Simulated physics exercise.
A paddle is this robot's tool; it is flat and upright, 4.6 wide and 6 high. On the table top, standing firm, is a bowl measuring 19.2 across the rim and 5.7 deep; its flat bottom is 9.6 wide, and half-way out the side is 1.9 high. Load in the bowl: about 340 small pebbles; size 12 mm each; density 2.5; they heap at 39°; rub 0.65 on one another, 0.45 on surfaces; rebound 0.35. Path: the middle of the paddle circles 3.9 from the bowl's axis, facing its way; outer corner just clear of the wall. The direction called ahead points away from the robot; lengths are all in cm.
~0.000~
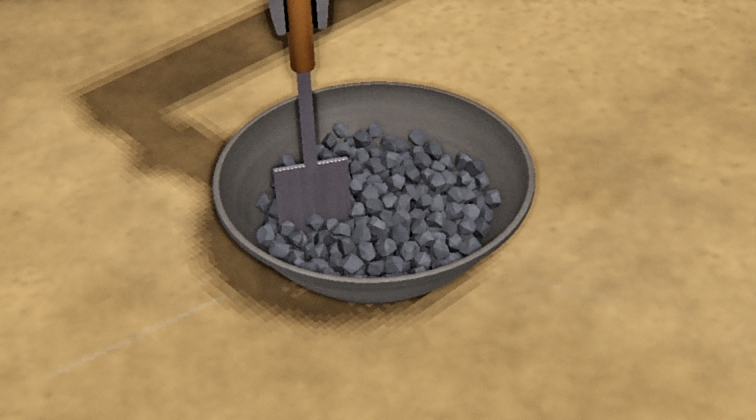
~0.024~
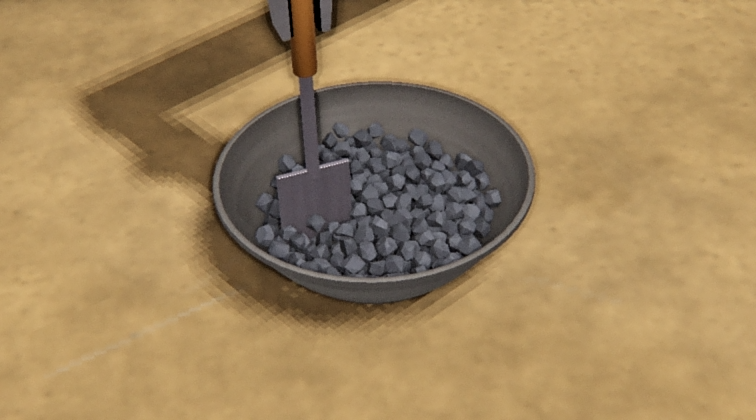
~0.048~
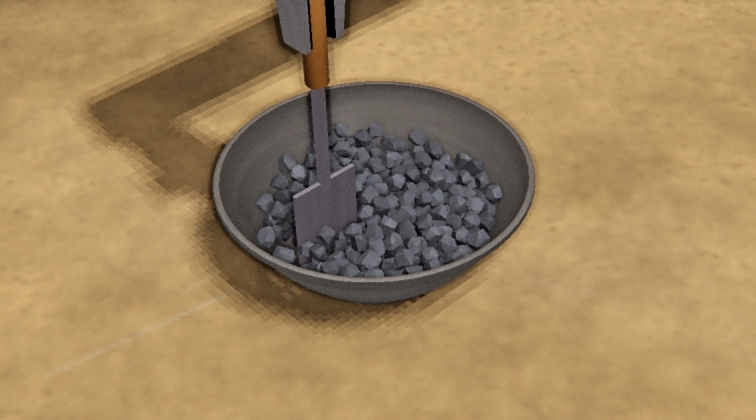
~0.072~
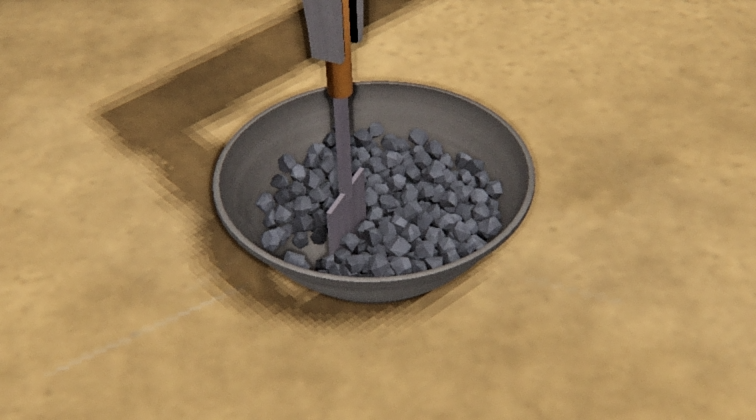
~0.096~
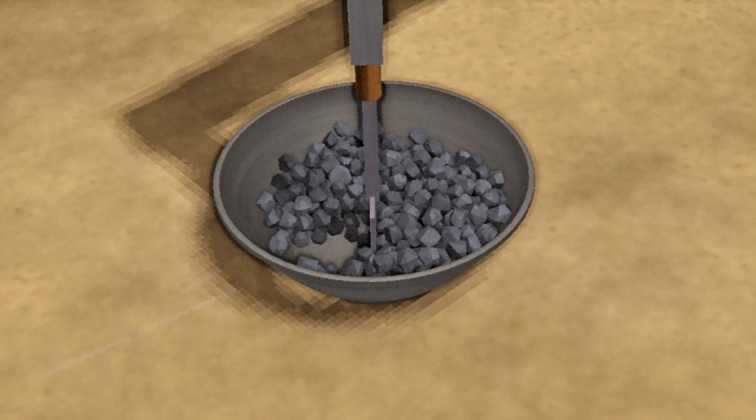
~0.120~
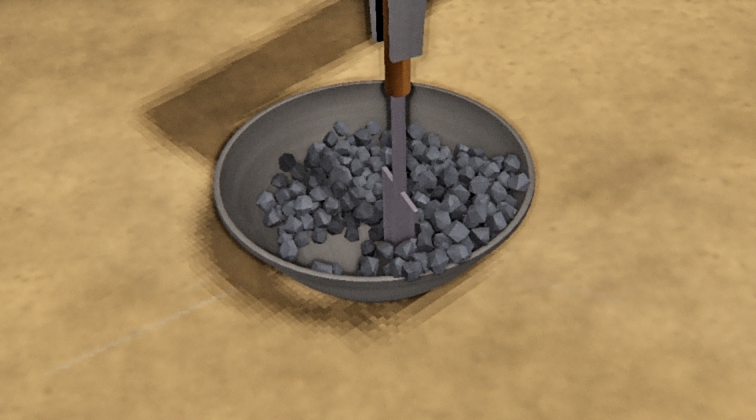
A paddle sweeps rightward through dark pebbles in a gray bowl, turning as it goes.
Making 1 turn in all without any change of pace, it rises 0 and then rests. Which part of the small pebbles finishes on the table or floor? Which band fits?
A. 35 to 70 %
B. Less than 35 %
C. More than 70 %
A.
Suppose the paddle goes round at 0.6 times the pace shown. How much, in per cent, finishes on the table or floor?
20 %.
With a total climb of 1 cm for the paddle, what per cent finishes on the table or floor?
That works out to some 45 per cent.
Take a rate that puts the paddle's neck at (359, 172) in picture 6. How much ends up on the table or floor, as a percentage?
Close to 20 in a hundred.
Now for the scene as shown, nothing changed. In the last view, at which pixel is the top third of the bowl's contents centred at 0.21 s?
Centre of upper third: Approx. (440, 115) px.
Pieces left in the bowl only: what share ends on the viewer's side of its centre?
Some 65 per cent.
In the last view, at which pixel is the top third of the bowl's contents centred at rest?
Roughly pixel (340, 259).
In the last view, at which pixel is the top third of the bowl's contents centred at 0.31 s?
Near (287, 127).
By 0.21 s, 196° round, highest piece 10 above the table; 295 in the bowl, 3 on the table or floor, 43 in flight or on the tool.
By 0.31 s, 292° round, highest piece 10 above the table; 235 in the bowl, 42 on the table or floor, 64 in flight or on the tool.
By 0.56 s, 0° round, highest piece 6 above the table; 184 in the bowl, 154 on the table or floor, 3 in flight or on the tool.
By 1.26 s, 0° round, highest piece 5 above the table; 184 in the bowl, 157 on the table or floor.
Final count, 184 in the bowl, 157 on the table or floor. That is 46 % on the table or floor.
